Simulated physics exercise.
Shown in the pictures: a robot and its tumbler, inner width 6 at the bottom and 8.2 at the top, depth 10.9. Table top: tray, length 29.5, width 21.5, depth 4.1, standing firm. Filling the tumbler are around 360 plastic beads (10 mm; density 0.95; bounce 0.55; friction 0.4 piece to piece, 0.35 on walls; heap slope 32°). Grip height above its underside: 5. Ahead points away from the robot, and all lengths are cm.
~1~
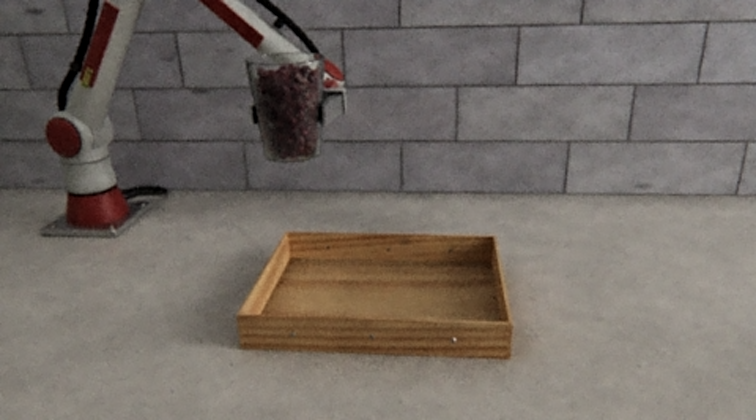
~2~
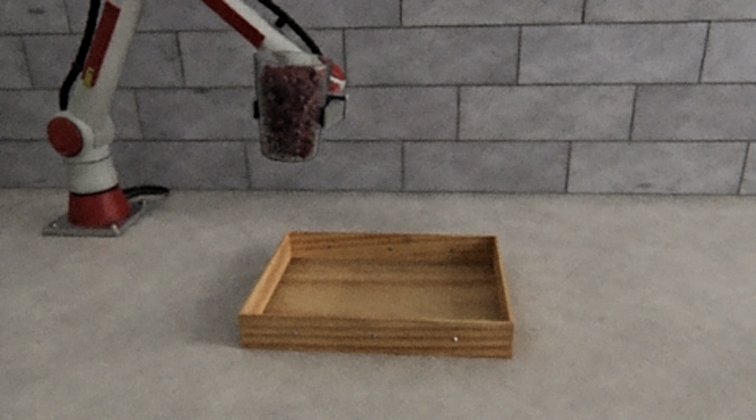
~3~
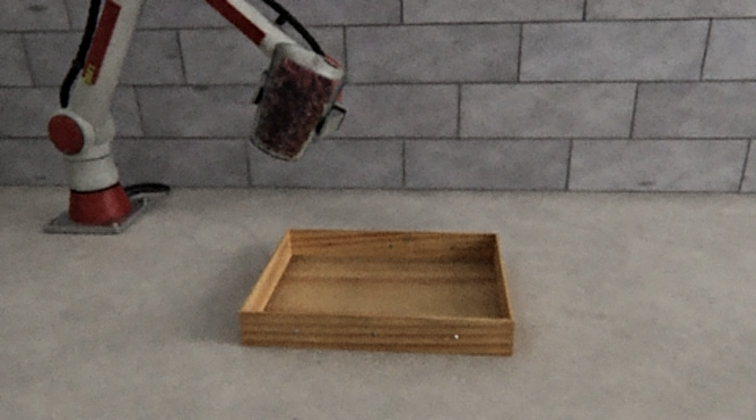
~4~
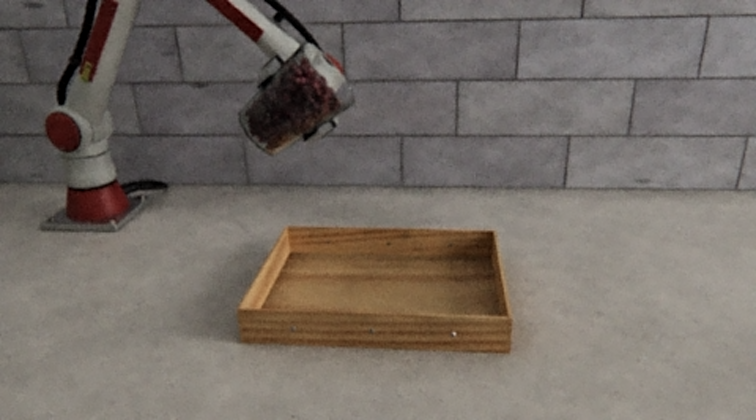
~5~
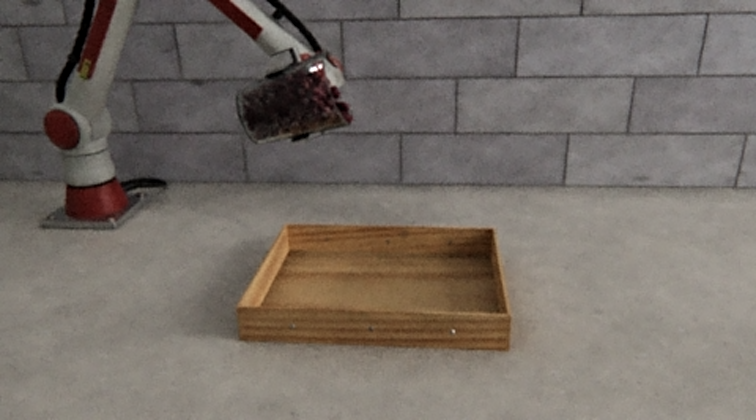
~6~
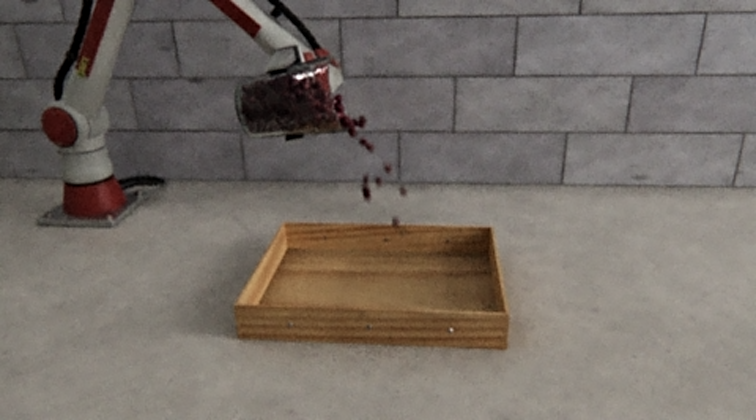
A robot arm tilts a clear tumbler rightward, and dark red beads pour out above a wooden tray.
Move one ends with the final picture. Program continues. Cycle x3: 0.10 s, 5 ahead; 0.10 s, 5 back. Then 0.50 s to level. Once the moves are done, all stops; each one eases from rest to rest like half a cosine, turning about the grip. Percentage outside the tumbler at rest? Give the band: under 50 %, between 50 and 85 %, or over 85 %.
Band: Over 85 %.
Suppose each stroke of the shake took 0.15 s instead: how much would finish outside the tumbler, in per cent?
Then about 85 per cent.
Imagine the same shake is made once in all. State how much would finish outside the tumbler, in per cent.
It would come to about 80 %.
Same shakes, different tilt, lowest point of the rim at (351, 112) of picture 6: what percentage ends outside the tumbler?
About 65 per cent.
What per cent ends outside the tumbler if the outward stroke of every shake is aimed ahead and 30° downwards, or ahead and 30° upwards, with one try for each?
You'd get about 65 per cent with the first setting and about 100 per cent with the second.
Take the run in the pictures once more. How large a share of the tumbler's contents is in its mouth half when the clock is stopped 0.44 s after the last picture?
Close to 75 in a hundred.
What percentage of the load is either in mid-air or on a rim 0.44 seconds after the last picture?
Roughly 13 per cent.
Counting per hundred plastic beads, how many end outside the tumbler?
Estimate: Roughly 95 %.
Then, 0.44 s on, tilted 80° forward, highest piece 24 above the table; 206 in the tray, 54 on the table or floor, 53 in the tumbler, 48 in flight or on a rim.
Then, 0.88 s on, tilted 33° forward, highest piece 26 above the table; 267 in the tray, 69 on the table or floor, 25 in the tumbler.
Then, 1.30 s on, level, highest piece 23 above the table; 267 in the tray, 69 on the table or floor, 25 in the tumbler.
Then, 2.35 s on, level, highest piece 23 above the table; 267 in the tray, 69 on the table or floor, 25 in the tumbler.
In the end, 267 in the tray, 69 on the table or floor, 25 in the tumbler. That is 93 % outside the tumbler.
